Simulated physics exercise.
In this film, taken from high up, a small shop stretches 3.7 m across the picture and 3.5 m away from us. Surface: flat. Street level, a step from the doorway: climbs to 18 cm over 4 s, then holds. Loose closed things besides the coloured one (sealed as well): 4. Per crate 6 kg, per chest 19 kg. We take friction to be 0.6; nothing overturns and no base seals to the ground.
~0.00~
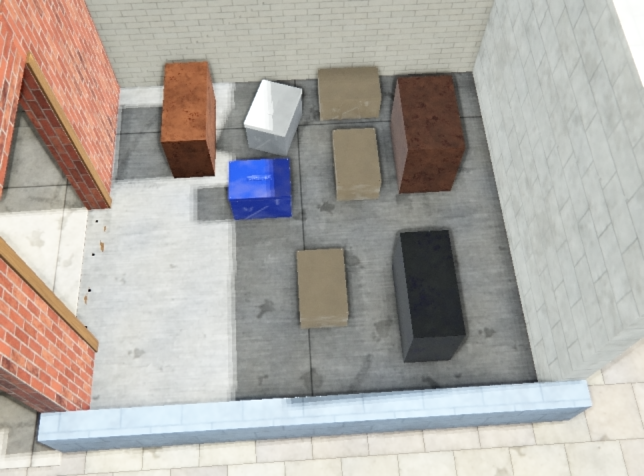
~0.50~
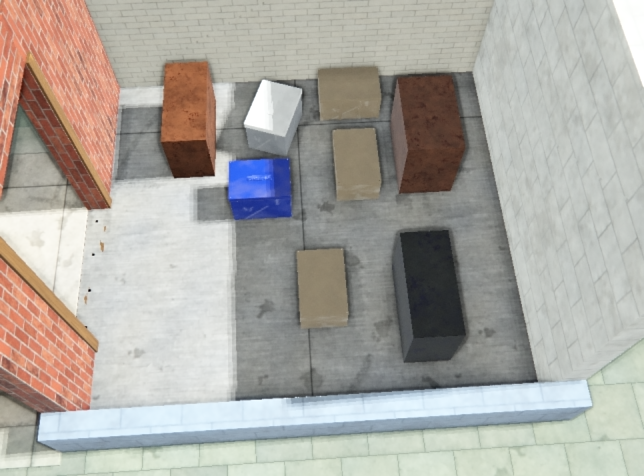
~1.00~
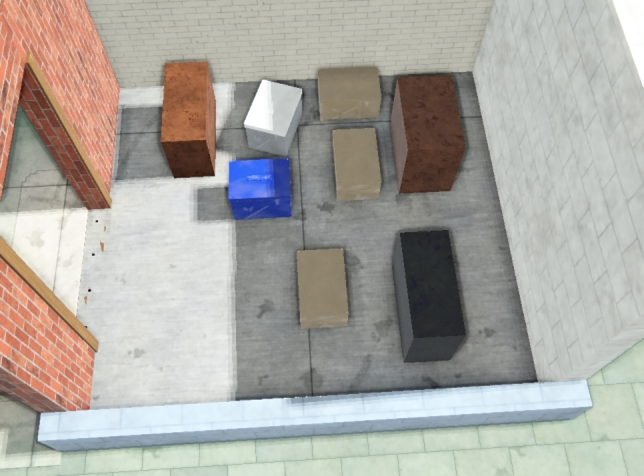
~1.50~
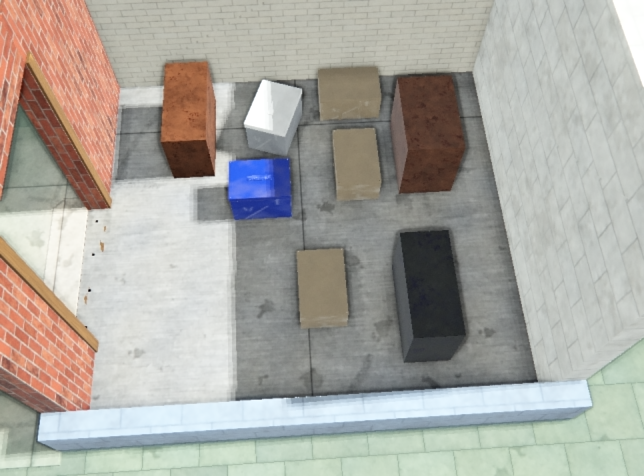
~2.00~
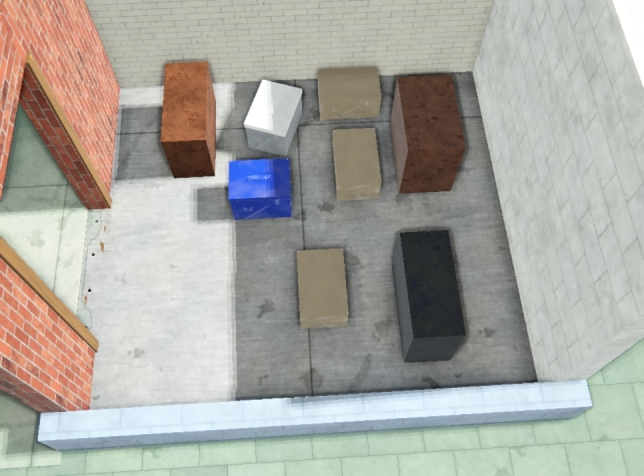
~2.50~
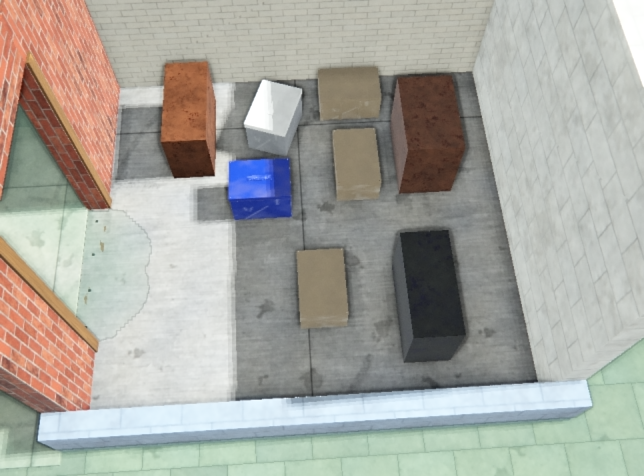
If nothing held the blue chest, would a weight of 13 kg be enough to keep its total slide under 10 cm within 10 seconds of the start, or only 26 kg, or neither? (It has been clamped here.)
Going by the pictures, it is pinned only by the heavier mass.
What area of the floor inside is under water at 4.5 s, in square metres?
Somewhere around 5.0 m2, roughly.
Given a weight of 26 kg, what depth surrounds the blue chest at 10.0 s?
Close to 7 cm deep.
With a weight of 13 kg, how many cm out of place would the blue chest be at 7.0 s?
I'd put it at about 60 cm.
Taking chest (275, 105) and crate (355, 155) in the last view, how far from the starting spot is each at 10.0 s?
Shifts: 0 cm / 40 cm.
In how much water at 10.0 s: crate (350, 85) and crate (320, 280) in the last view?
9 and 12 cm.
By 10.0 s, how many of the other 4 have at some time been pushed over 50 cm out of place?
It works out to 1.
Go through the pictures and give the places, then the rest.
In the first frame, the blue chest at (259, 178) rests on the ground; 0.0 m2 under water; 0 of 5 have shifted.
In the second frame, the blue chest at (259, 178) rests on the ground; water covers 0.0 m2; 0 of 5 have shifted.
In the third frame, the blue chest at (259, 178) rests on the ground; 0.0 m2 under water; 0 of 5 have shifted.
In the fourth frame, the blue chest at (259, 178) rests on the ground; 0.0 m2 under water; 0 of 5 have shifted.
In the fifth frame, the blue chest at (259, 178) rests on the ground; 0.0 m2 under water; 0 of 5 have shifted.
In the sixth frame, the blue chest at (259, 178) rests on the ground; 0.4 m2 under water; 0 of 5 have shifted.
After 3.5 s the blue chest would be 0 cm from its start with 13 kg and 0 cm from its start with 26 kg; 0 cm of water round it then.
After 4.5 s the blue chest would be 1 cm from its start with 13 kg and 0 cm from its start with 26 kg; 4 cm of water round it then.
After 7.0 s the blue chest would be 61 cm from its start with 13 kg and 0 cm from its start with 26 kg; 5 cm of water round it then.
After 10.0 s the blue chest would be 77 cm from its start with 13 kg and 0 cm from its start with 26 kg; 7 cm of water round it then.
